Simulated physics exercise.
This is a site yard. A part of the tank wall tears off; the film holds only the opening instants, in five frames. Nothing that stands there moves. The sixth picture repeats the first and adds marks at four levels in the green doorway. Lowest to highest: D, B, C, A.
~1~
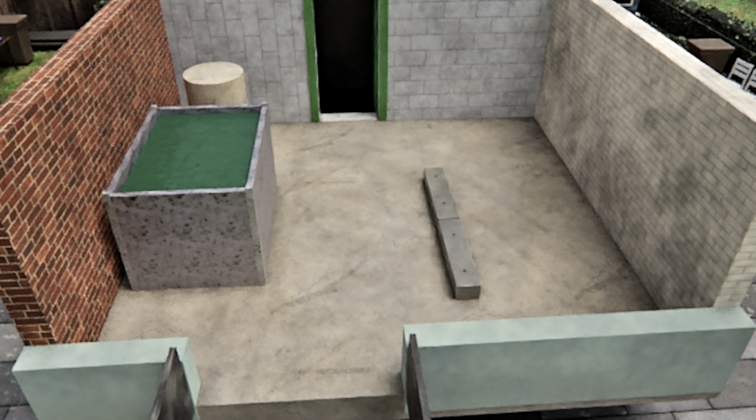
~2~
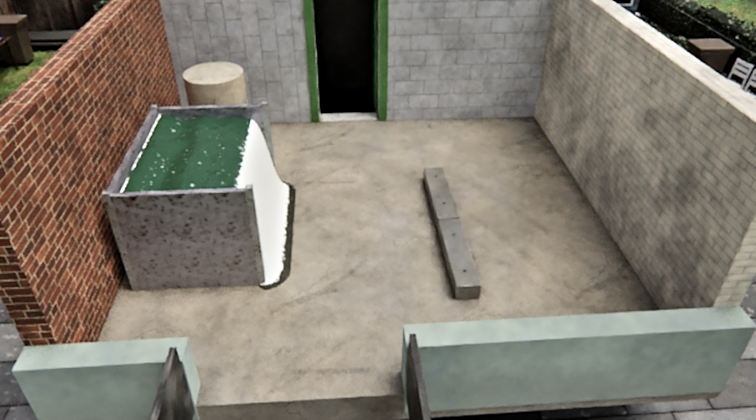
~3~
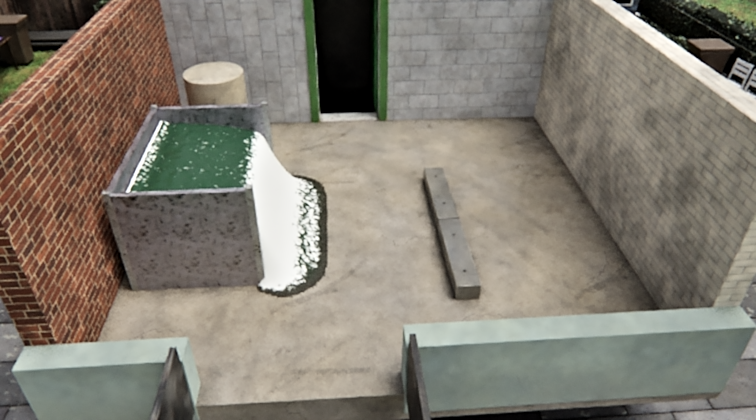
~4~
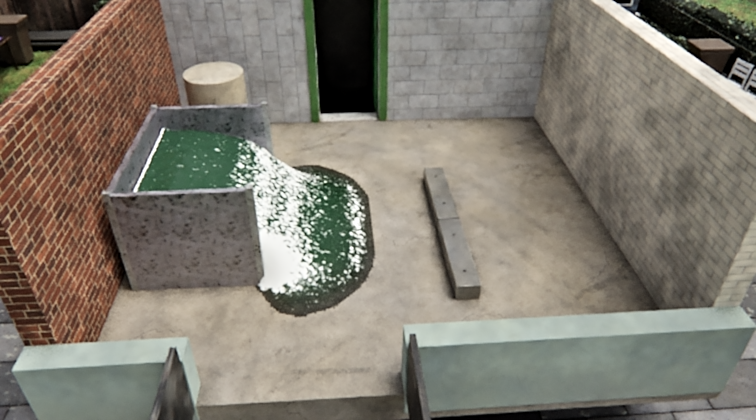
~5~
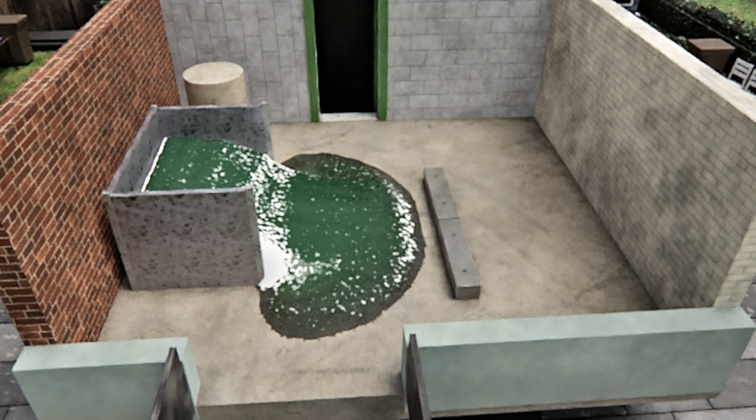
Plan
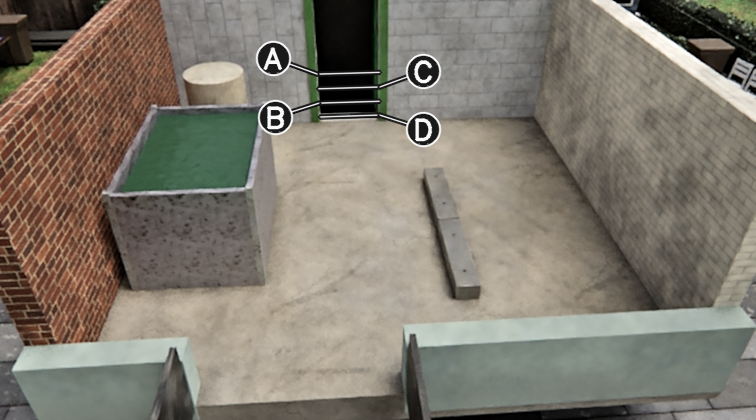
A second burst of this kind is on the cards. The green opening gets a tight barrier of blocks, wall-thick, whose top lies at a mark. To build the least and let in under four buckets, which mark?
Height D.
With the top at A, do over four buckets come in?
No, that is safe.
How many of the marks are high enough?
All of the four.
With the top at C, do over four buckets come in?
No, not at all.
On the marked copy, A at (348, 73); B at (349, 102); C at (349, 87); D at (349, 116); from the bottom up D, B, C, A.
For height A, nothing gets over.
For height B, nothing gets over.
For height C, nothing gets over.
For height D, a splash gets over, under a bucket.
